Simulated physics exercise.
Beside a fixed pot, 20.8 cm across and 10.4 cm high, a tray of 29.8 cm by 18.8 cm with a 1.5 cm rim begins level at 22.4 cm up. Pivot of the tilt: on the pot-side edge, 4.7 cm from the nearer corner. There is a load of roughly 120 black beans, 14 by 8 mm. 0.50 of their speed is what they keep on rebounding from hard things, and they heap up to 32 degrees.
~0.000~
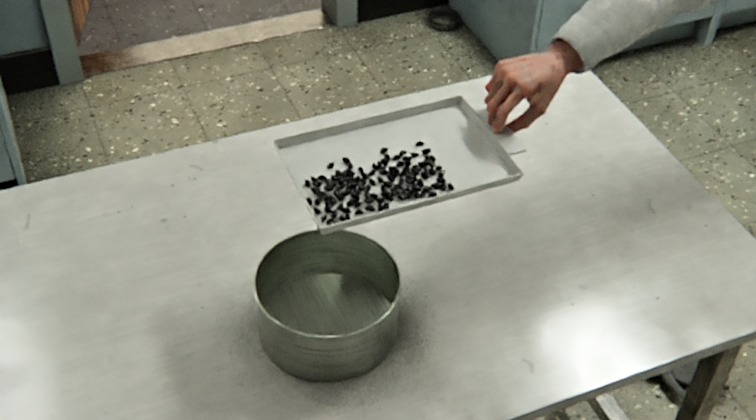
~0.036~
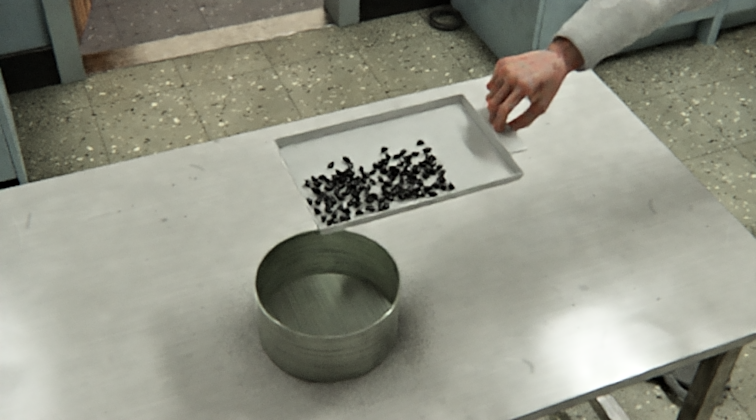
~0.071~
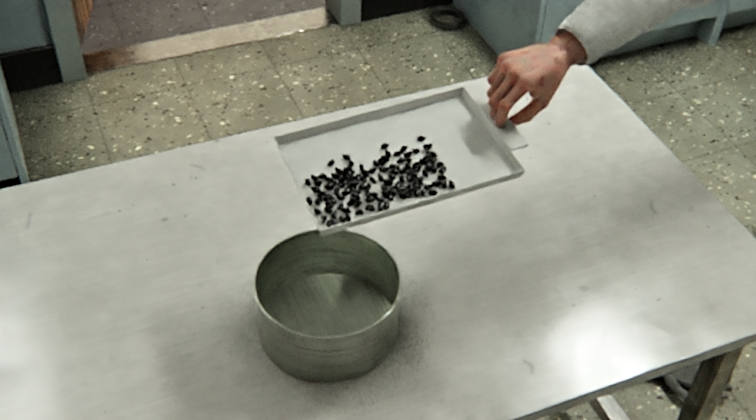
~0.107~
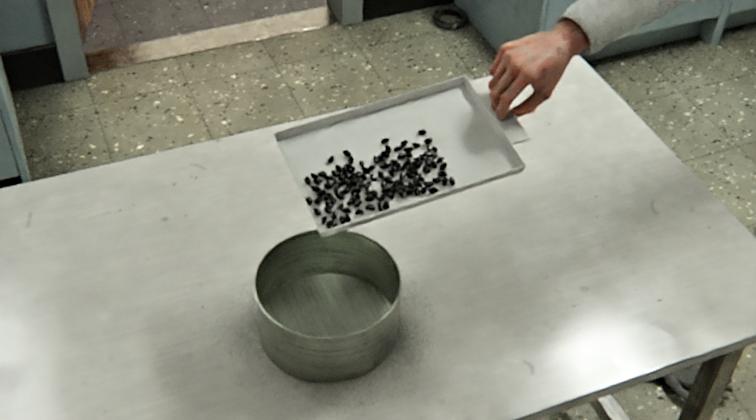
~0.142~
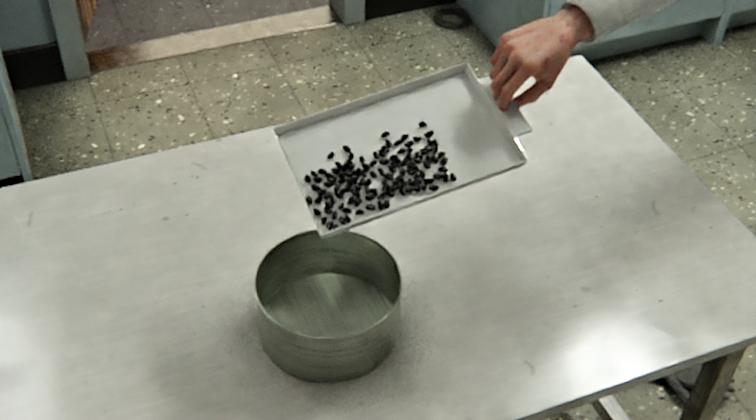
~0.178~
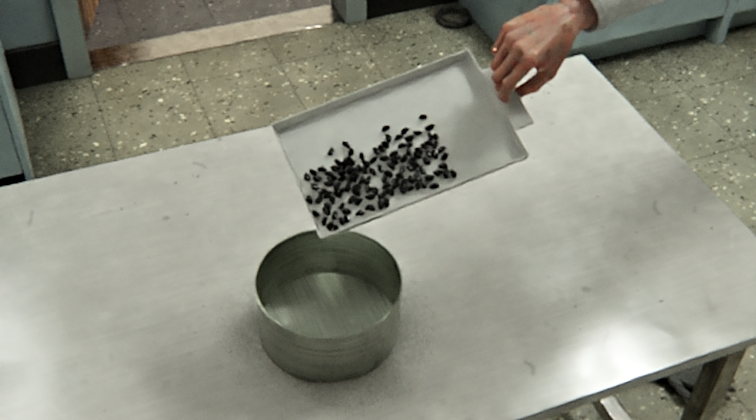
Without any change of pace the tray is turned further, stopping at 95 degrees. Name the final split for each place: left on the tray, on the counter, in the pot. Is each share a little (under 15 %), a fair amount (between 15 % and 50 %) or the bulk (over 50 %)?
Tray: A little; counter: A little; pot: The bulk.
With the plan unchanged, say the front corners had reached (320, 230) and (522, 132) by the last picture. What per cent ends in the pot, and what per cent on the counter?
Pot 70 % / counter 30 %.
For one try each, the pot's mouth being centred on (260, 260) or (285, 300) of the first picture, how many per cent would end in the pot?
In order, about 5 and about 95 per cent.
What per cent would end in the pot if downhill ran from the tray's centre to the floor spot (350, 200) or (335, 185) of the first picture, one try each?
Roughly 90 per cent on the first try and 50 per cent on the second.
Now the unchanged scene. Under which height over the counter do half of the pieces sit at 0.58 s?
Some 22 cm.
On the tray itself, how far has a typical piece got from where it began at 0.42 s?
About 3 cm.
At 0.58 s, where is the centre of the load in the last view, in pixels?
Near (343, 229).
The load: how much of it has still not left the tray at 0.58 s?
Reading: Approx. 85%.
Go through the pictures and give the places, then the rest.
The first frame shows tray tilt 0 degrees, front corners at (322, 226) and (520, 172); middle of the pieces at (372, 182); pot at (327, 280).
The second frame shows tray tilt 1 degrees, front corners at (322, 227) and (521, 171); middle of the pieces at (372, 181).
The third frame shows tray tilt 3 degrees, front corners at (322, 228) and (522, 169), lowest corner left front; middle of the pieces at (373, 180).
The fourth frame shows tray tilt 8 degrees, front corners at (321, 230) and (523, 164), lowest corner left front; middle of the pieces at (373, 177).
The fifth frame shows tray tilt 13 degrees, front corners at (322, 232) and (525, 158), lowest corner left front; middle of the pieces at (373, 174).
The sixth frame shows tray tilt 19 degrees, front corners at (322, 235) and (526, 153), lowest corner left front; middle of the pieces at (372, 171); pot at (328, 280). The tray's pace is about 160 degrees a second.
After 0.42 s, tilt 58 degrees; the tray holds 100 %, the pot 0 %.
After 0.58 s, tilt 84 degrees; the tray holds 85 %, the pot 0 %.
Then, at 0.86 s, tilt 95 degrees; the tray holds 0 %, the pot 90 %.
At rest (1.7 s), tray 0 %, counter 5 %, pot 95 %.
